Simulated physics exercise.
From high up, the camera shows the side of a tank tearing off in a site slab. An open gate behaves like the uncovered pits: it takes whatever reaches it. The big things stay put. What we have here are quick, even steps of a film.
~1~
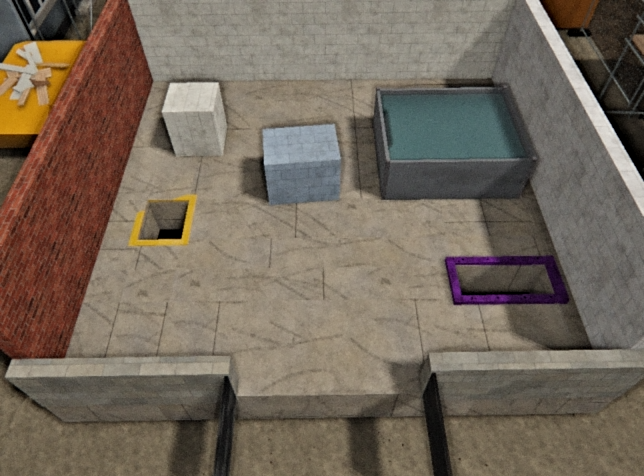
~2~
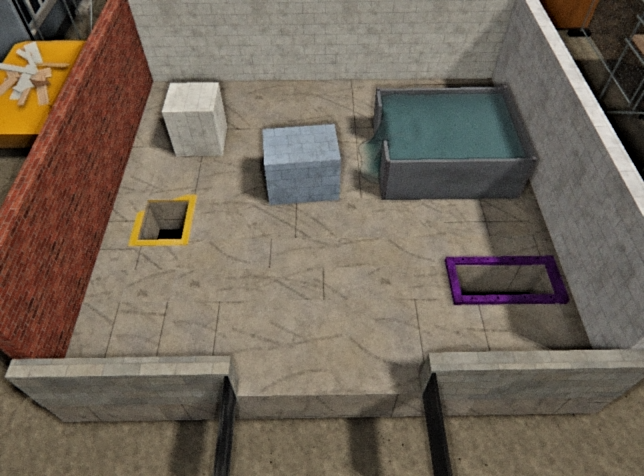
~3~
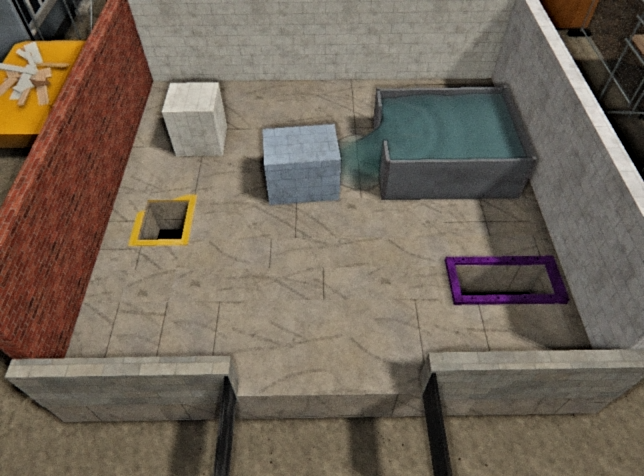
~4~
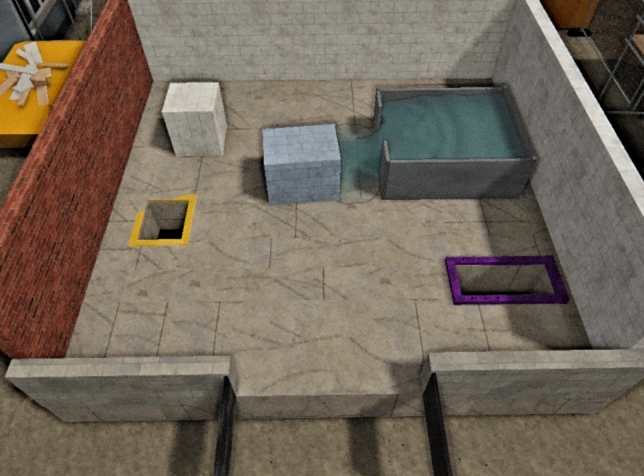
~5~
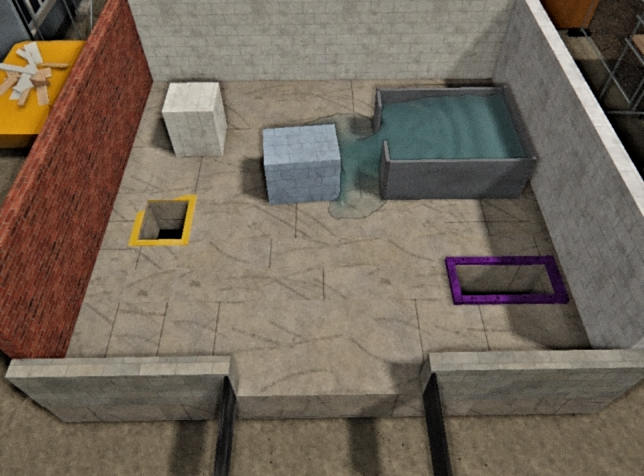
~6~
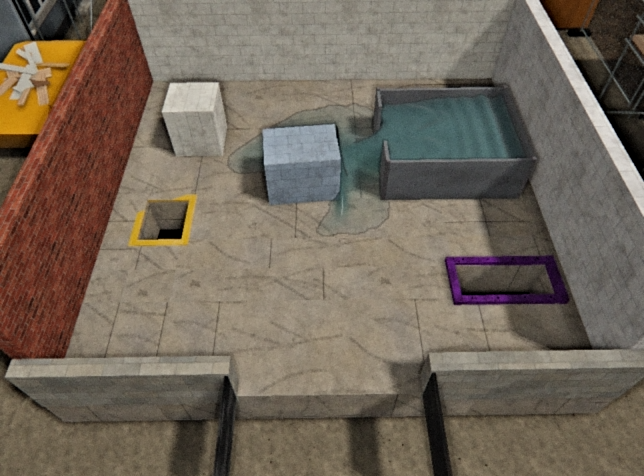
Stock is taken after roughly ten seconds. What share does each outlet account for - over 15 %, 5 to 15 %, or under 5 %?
One by one: The gate is a middling outlet here - five to fifteen per cent, the purple pit is a minor outlet here - below five per cent, the yellow pit is a major outlet here - beyond fifteen per cent.
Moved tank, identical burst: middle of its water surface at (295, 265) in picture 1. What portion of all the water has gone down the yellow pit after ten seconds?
Within ten seconds roughly 30 percent of the total ends in the yellow pit.
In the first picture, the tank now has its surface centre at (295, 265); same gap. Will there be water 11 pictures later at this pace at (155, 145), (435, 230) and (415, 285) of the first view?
Spot 1 wetted, spot 2 unwetted, and spot 3 unwetted.
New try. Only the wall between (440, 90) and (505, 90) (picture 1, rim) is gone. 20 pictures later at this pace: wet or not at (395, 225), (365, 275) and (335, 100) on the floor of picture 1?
Spot by spot: Unaffected, then unaffected, then soaked through.
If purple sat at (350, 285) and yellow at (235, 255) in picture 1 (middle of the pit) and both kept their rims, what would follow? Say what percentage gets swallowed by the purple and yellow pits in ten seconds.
The purple pit receives 6 per cent and the yellow pit 8 per cent.
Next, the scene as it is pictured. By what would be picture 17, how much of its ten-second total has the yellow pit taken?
My guess is about 0 %.
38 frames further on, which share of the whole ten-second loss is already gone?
Roughly 60 percent.
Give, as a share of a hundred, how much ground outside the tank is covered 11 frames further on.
I reckon around 50 %.
A moment on, water covers 30 % of the floor; the gate 0 %, the purple pit 0 %, the yellow pit 0 %.
Next, water covers 50 % of the floor; the gate 0 %, the purple pit 0 %, the yellow pit 0 %.
Then, water covers 60 % of the floor; the gate 3 %, the purple pit 0 %, the yellow pit 2 %.
Later, water covers 80 % of the floor; the gate 7 %, the purple pit 0 %, the yellow pit 10 %.
In the end, water covers 95 % of the floor; the gate 13 %, the purple pit 0 %, the yellow pit 17 %.
